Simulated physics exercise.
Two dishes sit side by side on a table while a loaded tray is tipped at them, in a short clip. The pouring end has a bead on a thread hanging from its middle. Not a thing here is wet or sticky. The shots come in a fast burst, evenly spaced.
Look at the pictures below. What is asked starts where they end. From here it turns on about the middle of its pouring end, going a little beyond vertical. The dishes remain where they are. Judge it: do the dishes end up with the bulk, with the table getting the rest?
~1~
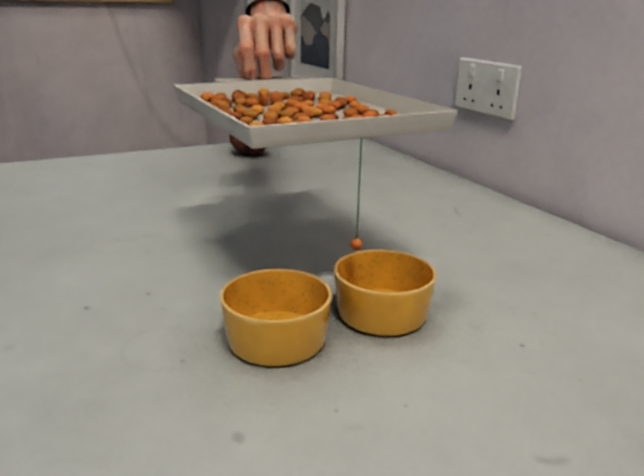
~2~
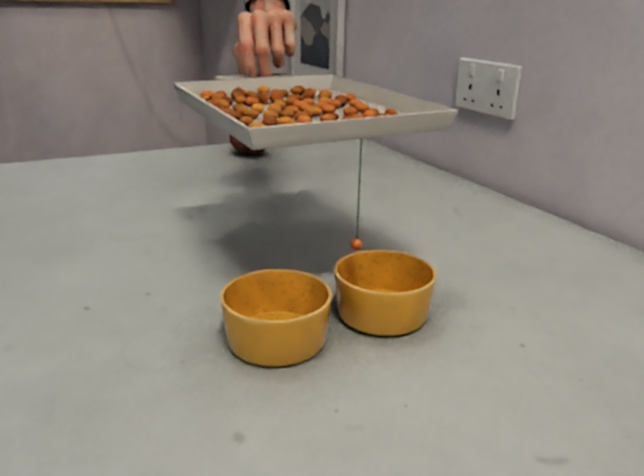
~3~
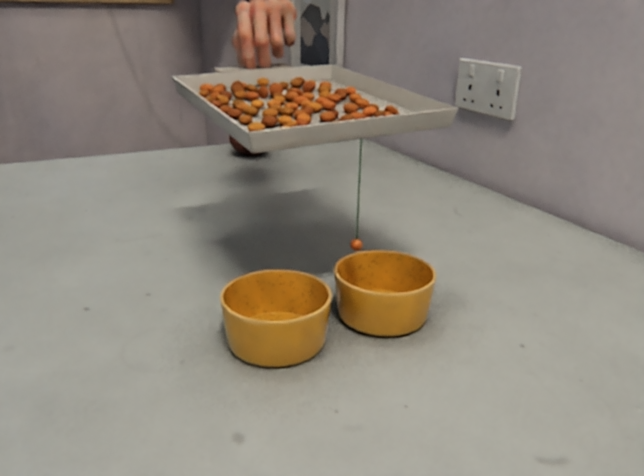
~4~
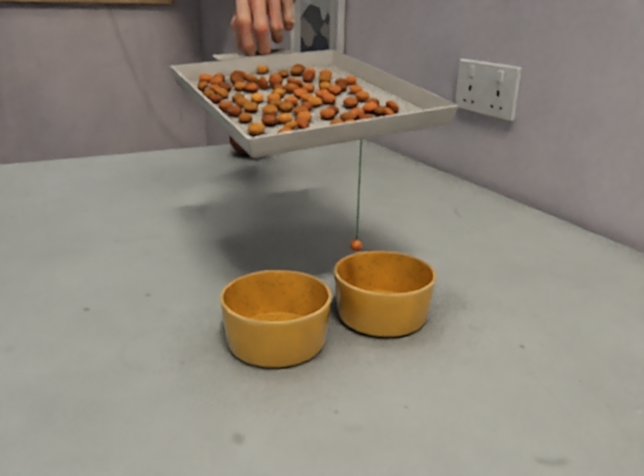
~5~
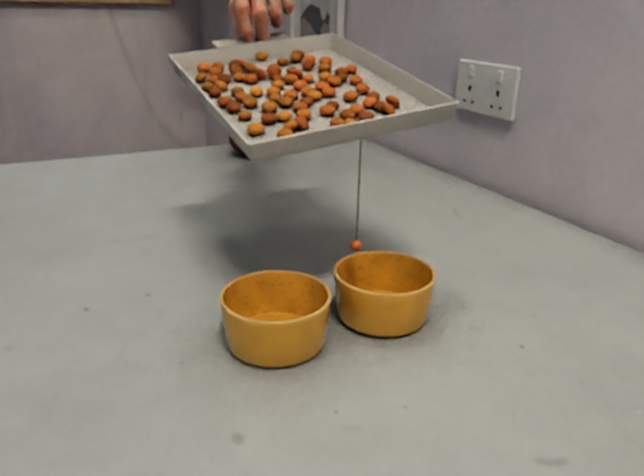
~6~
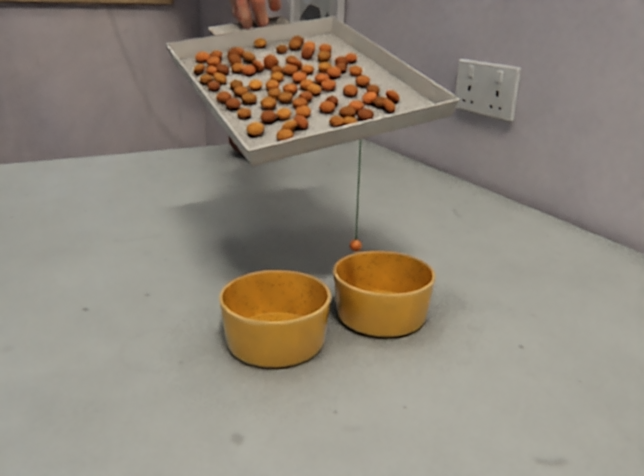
Yes, the dishes get the bulk.
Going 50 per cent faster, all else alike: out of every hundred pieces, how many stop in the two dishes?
I'd say near 70 per cent.
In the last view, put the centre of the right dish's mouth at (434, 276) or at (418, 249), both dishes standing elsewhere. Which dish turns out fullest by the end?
One: The left dish. Two: The left-hand dish.
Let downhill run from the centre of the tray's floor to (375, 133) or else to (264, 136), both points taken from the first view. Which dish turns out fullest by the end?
Case one goes to the right-side dish, case two to the left-side dish.
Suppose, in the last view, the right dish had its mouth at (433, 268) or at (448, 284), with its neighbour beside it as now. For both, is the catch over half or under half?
For the two places in order: A minority share, a minority share.
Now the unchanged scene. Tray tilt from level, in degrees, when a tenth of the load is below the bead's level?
It has tipped about 70 degrees.
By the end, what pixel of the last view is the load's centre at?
(277, 325).
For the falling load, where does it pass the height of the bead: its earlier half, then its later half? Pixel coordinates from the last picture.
First part (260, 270), rest (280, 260).
Shortly afterwards, tray tipped steeply; all but a few on the tray; only a few in the air.
Next, tray tipped right over; near two thirds on the tray; near a third in the left dish; only a few outside both; only a few in the air.
Some moments later, tray tipped past a quarter turn; the bulk in the left dish; only a few in the right dish; near a quarter outside both.
In the end, tray tipped past a quarter turn; the bulk in the left dish; only a few in the right dish; near a quarter outside both.
